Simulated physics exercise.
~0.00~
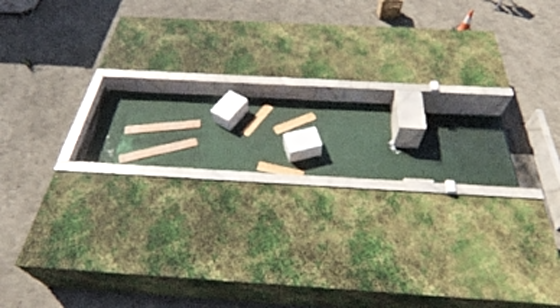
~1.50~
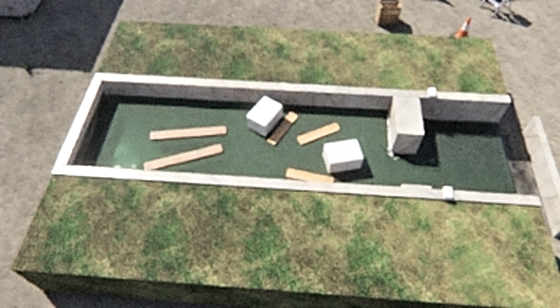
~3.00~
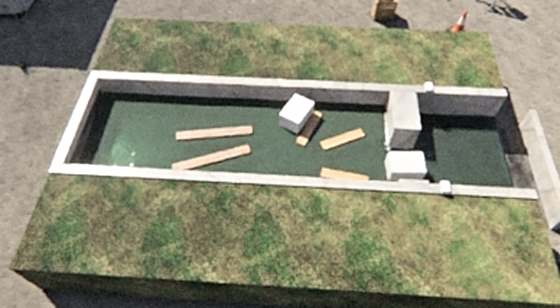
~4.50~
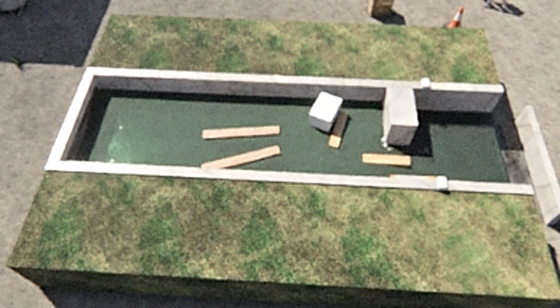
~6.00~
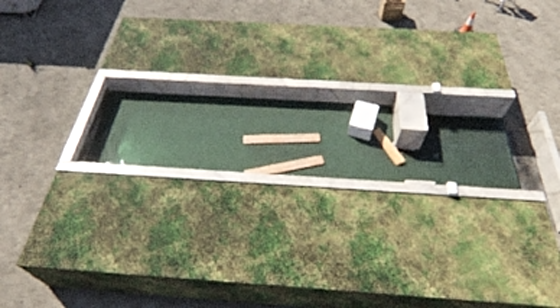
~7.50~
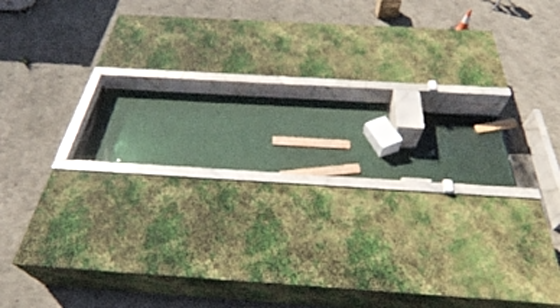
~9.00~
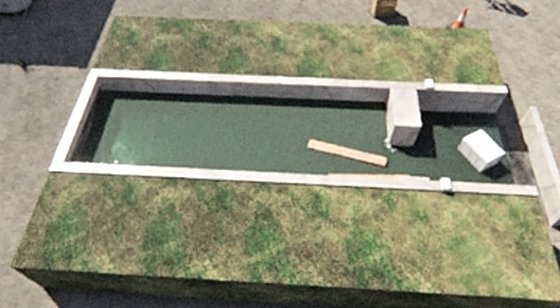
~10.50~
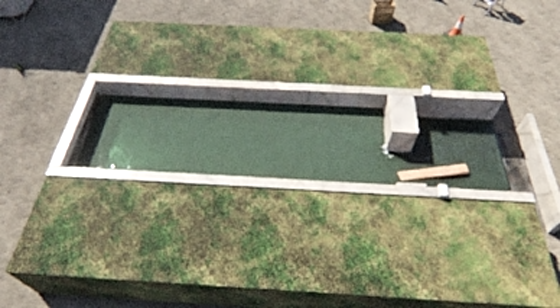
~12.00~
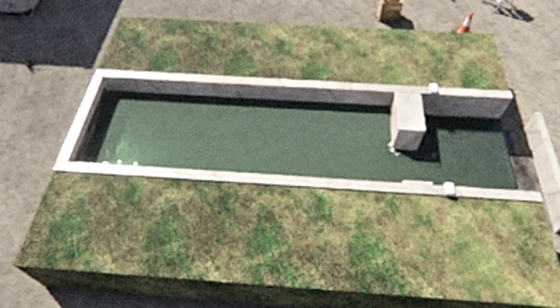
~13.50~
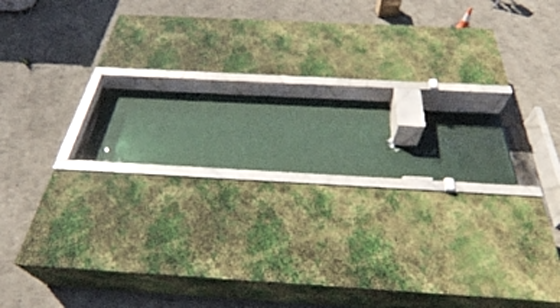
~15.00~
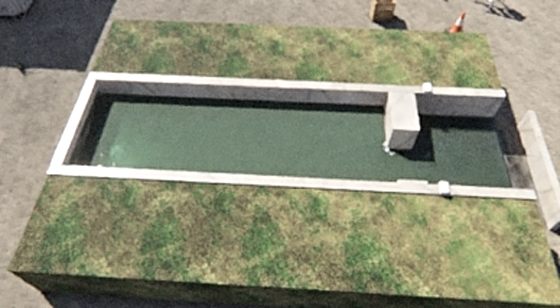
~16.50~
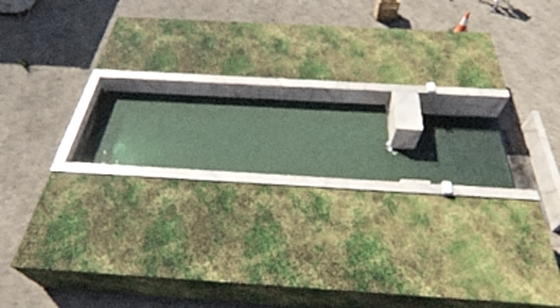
Wooden planks and two pale crates drift rightward along a water-filled channel set in grass, passing a concrete block that juts from the far wall, then disappear one after another at the right end until only empty green water remains.
